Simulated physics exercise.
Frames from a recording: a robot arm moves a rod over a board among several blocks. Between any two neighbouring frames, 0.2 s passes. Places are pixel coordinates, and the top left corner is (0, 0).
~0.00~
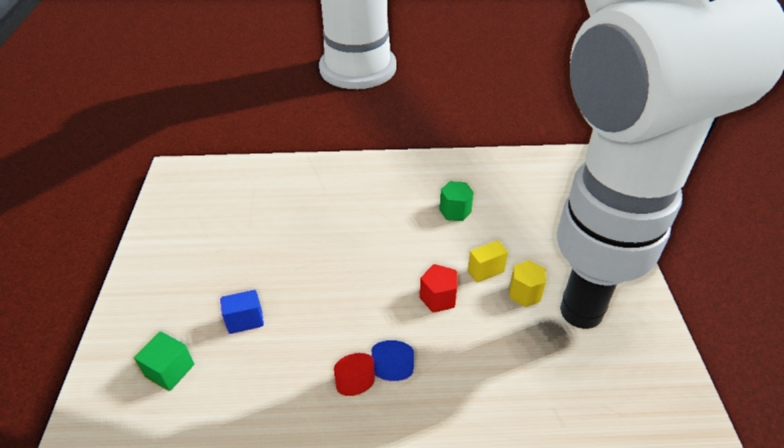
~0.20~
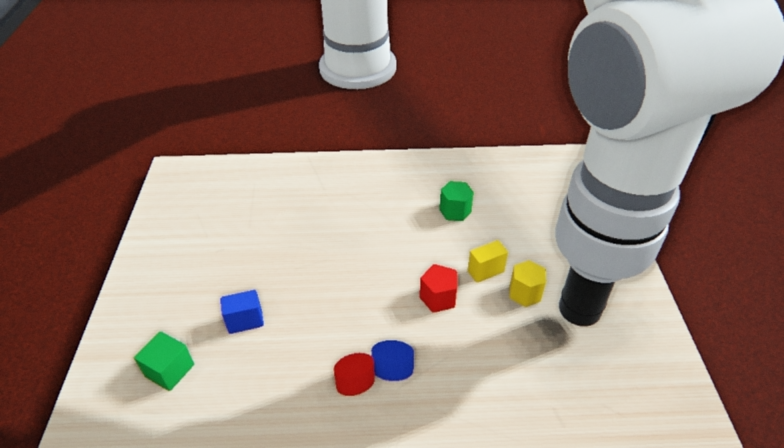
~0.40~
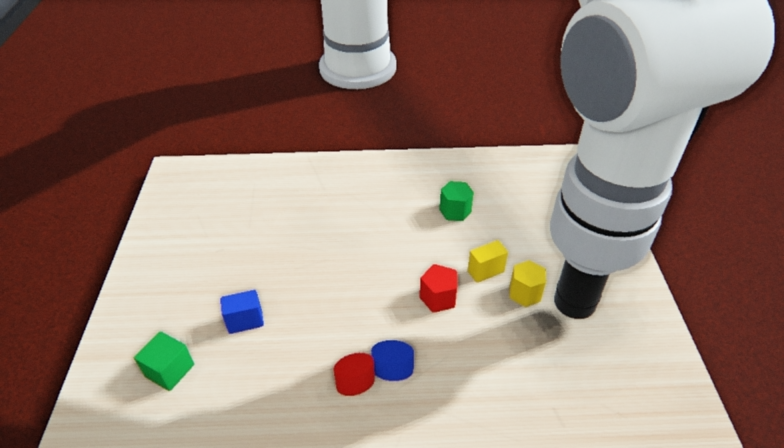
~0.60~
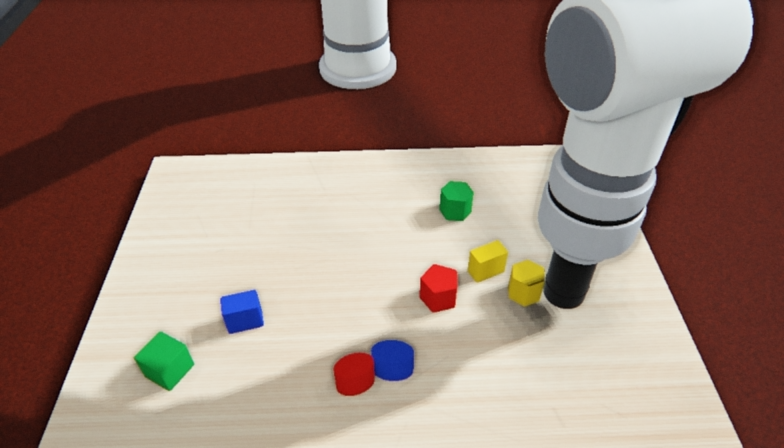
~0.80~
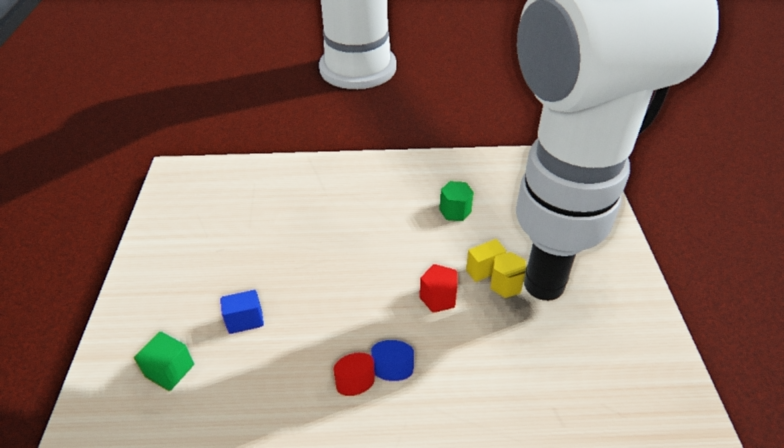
To begin with, a robot arm holds a black rod at the right of a wooden board scattered with coloured blocks. The rod moves left and slightly away toward the yellow hexagonal block, then pushes it left against the yellow rectangular block, which shifts slightly, while the other blocks stay still.
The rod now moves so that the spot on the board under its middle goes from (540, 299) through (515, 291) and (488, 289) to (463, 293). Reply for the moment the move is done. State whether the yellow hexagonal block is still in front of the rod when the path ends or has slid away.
Expect to find it next to or behind the rod.
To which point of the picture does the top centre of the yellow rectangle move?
That would be at about pixel (460, 227).
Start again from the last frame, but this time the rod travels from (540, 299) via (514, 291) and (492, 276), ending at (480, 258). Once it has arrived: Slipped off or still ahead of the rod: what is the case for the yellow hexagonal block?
It is still there in front.
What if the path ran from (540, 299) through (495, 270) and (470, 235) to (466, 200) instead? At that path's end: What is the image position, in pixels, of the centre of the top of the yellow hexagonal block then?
Roughly at (441, 218).
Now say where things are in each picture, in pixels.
Lower end of the rod at (581, 313), tops of blocks, red pentagonal block at (440, 278), yellow rectangle at (489, 251), yellow hexagonal block at (530, 273), in the first frame.
Rod at (579, 311), blocks as before, in the second frame.
Rod at (574, 304), blocks as before, in the third frame.
Rod at (563, 294), blocks as before, in the fourth frame.
Rod at (544, 286), red pentagonal block at (440, 278), yellow rectangle at (487, 250), yellow hexagonal block at (510, 264), in the fifth frame.
On the path given first. Halfway along, rod at (503, 275); yellow rectangle at (464, 232); yellow hexagonal block at (476, 250), turned 30° clockwise.
At the end, rod at (465, 280); red pentagonal block at (430, 281); yellow rectangle at (460, 227); yellow hexagonal block at (462, 246), turned 65° clockwise.
